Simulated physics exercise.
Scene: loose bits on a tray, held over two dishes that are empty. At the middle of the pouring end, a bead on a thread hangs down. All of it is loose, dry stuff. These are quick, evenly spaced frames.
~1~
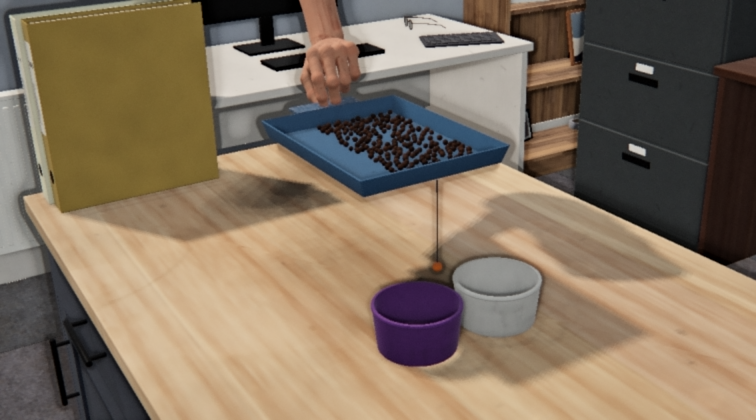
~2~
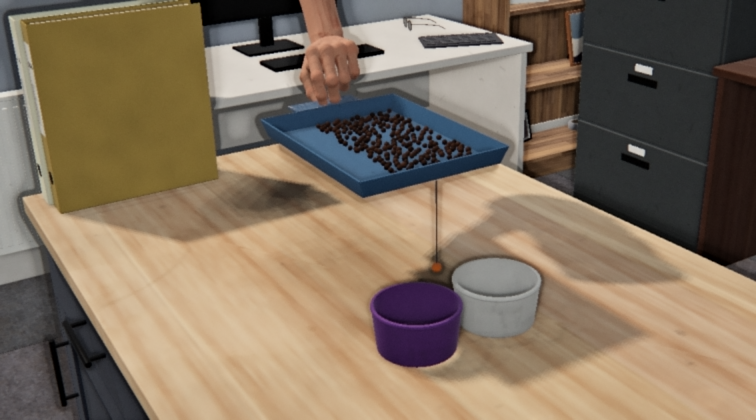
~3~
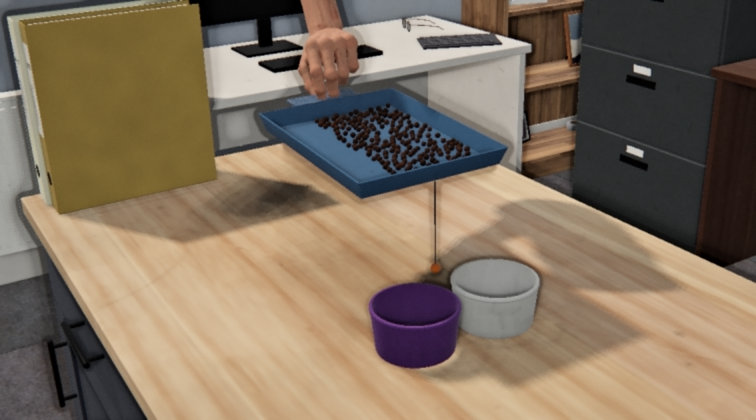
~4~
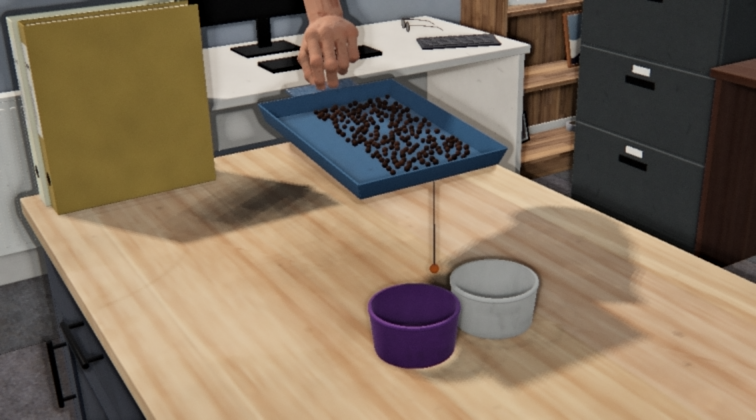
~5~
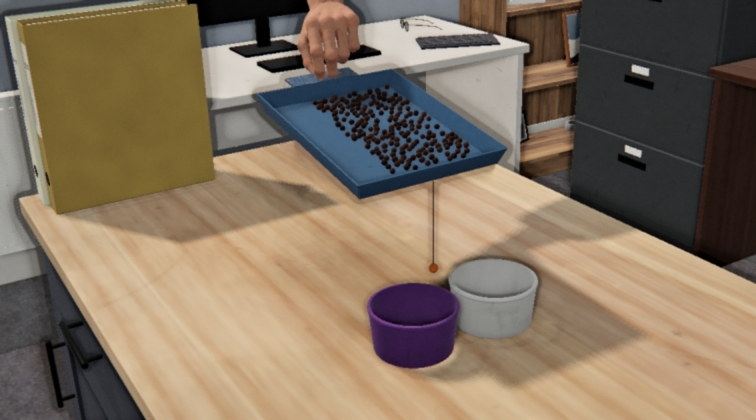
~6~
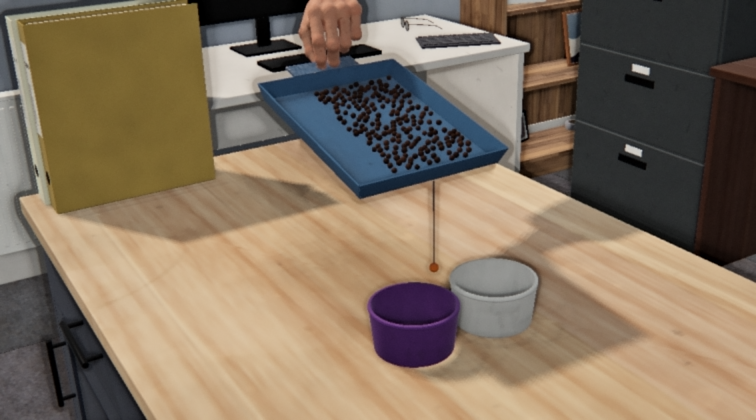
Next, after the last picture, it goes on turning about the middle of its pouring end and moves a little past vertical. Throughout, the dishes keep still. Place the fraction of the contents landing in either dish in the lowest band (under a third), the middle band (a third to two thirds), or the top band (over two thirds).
It goes in the top band.
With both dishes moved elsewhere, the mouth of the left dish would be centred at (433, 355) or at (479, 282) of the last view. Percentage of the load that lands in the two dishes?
Trial 1 near 0 percent, trial 2 near 50 percent.
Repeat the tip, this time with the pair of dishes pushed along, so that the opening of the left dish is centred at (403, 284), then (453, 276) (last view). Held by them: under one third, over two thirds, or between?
First: Below one third. Second: Under a third.
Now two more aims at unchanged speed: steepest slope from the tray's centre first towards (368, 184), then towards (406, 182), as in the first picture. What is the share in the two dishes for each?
30 % and 60 %.
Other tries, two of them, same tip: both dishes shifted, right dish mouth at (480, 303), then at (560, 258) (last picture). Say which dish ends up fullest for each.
Attempt 1: The one on the right side. Attempt 2: The one on the left side.
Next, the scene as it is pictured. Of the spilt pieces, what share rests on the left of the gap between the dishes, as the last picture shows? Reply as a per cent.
Around 10 %.
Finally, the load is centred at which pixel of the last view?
Somewhere around (443, 332) in the last picture.
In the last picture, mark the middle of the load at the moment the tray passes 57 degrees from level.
The middle of the pieces shows up near (441, 165).
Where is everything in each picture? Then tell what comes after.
In the first frame, corners of the pouring end (363, 178) and (501, 145), level; middle of the load (395, 141), allspice berries; left dish (442, 339); right dish (523, 311); bead on its thread (437, 267).
In the second frame, corners of the pouring end (362, 179) and (501, 145), level; middle of the load (394, 141).
In the third frame, corners of the pouring end (361, 180) and (500, 146), tipped barely, level across its low end; middle of the load (393, 138).
In the fourth frame, corners of the pouring end (361, 181) and (500, 147), tipped a little, level across its low end; middle of the load (392, 133).
In the fifth frame, corners of the pouring end (361, 181) and (499, 147), tipped a little, level across its low end; middle of the load (392, 128).
In the sixth frame, corners of the pouring end (362, 181) and (500, 146), tipped a little, level across its low end; middle of the load (393, 123); left dish (439, 340); right dish (520, 311).
Just after the last frame, tray tipped steeply; almost all on the tray; just a few in the left dish; just a few in the right dish; just a few outside both; just a few in the air.
A moment on, tray tipped right over; about a tenth on the tray; roughly a quarter in the left dish; roughly a quarter in the right dish; about a tenth outside both; roughly a third in the air.
Further on, tray tipped past a quarter turn; roughly half in the left dish; roughly a third in the right dish; roughly a quarter outside both.
When it is over, tray tipped past a quarter turn; roughly half in the left dish; roughly a third in the right dish; roughly a quarter outside both.
